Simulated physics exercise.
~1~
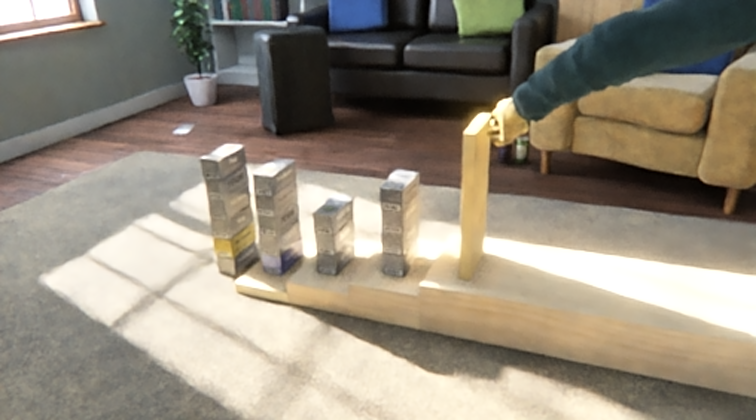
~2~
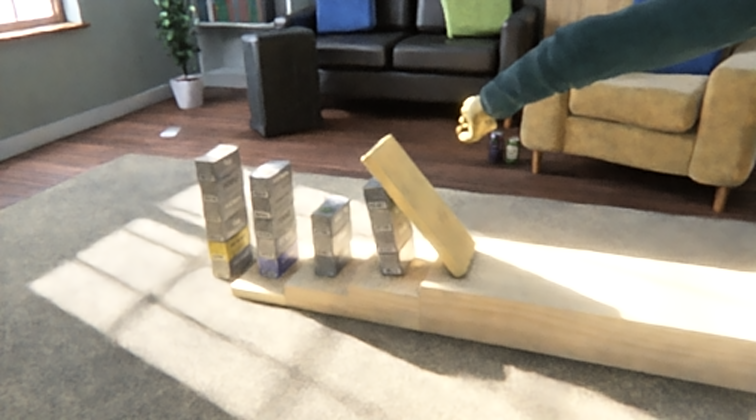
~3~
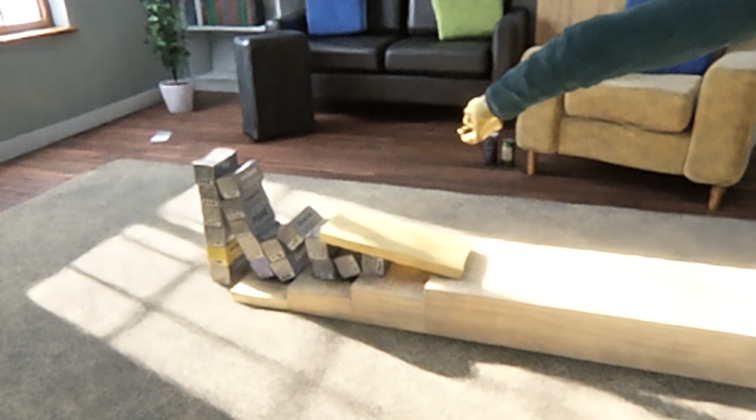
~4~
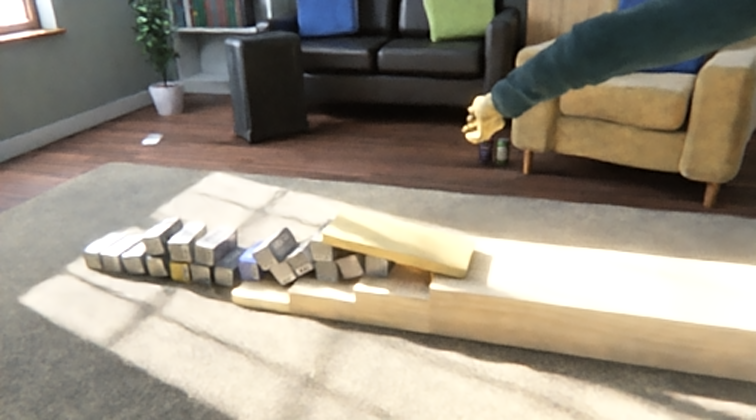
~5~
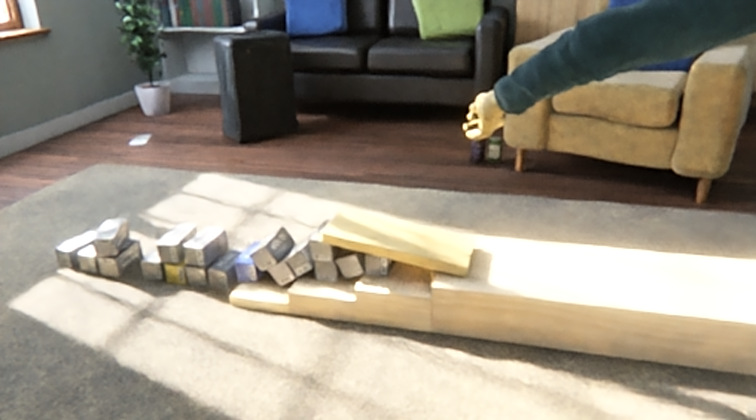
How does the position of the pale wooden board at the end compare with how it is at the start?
At the start the board stands upright on the highest step, to the right of the piles. At the end it lies on its side, nearly flat and sloping slightly, with its left end over the fallen packets.
